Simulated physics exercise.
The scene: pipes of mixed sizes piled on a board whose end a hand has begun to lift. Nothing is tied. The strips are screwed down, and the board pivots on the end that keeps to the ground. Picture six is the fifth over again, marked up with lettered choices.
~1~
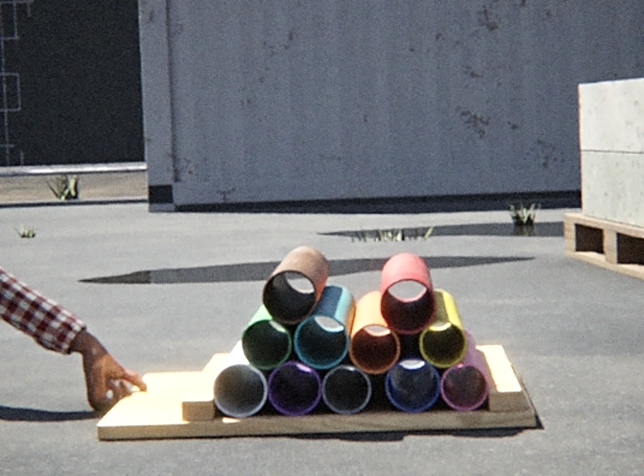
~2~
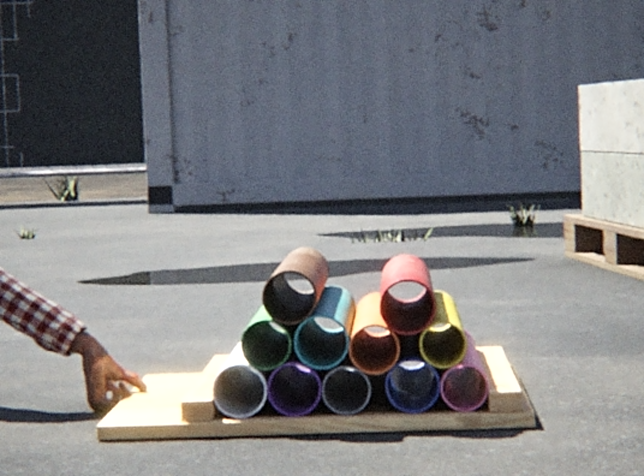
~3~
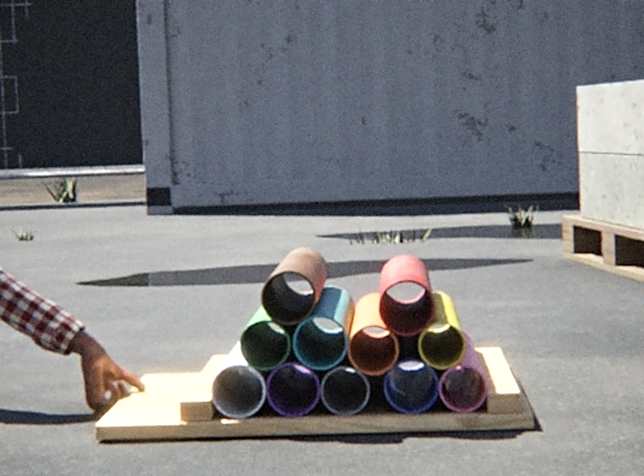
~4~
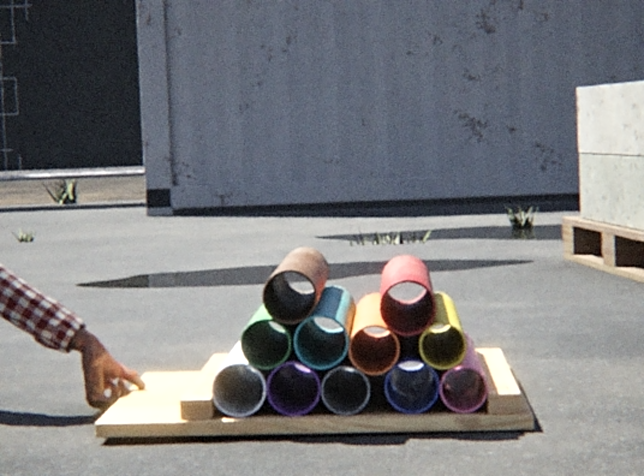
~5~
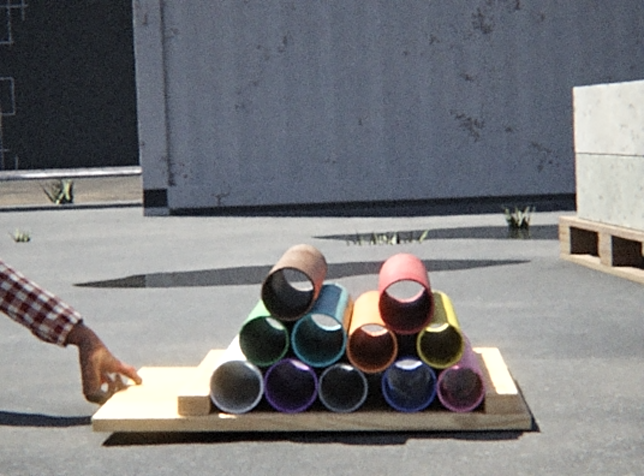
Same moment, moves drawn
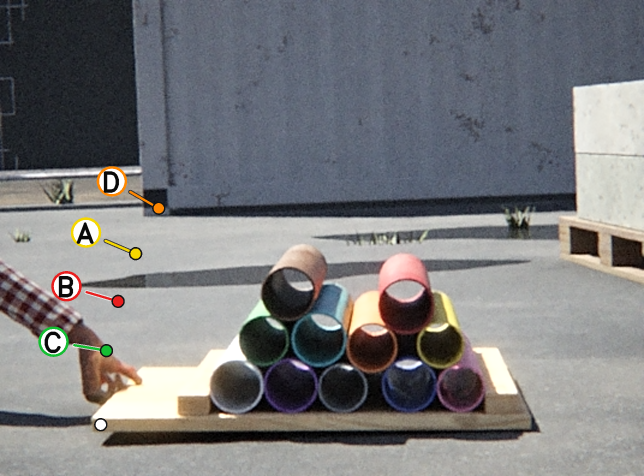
A hand barely moves the left end of a board stacked with colourful pipes.
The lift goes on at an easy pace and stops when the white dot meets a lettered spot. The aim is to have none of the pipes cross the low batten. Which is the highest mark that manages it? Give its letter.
The answer is mark C.
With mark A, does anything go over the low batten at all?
At A: Yes.
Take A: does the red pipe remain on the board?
No.
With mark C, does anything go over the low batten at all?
No, at C.
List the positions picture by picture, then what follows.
In the first picture, board (322, 388); white pipe (240, 390); purple pipe (295, 388).
In the second picture, purple pipe (295, 389); grey pipe (346, 390).
In the third picture, board (320, 389); white pipe (238, 390); yellow pipe (442, 345).
In the fourth picture, board (321, 389); white pipe (239, 389); purple pipe (294, 389).
In the fifth picture, board (318, 386); white pipe (236, 386); purple pipe (291, 386).
On the marked copy, A at (135, 254); B at (118, 302); C at (107, 350); D at (159, 208); the white dot at (101, 424).
Following C. Soon after the start, board at 11°.
Later, board at 12°.
In the end, board at 12°, none over the low batten.
As for the rest, A five over the low batten; B five over the low batten; D six over the low batten.
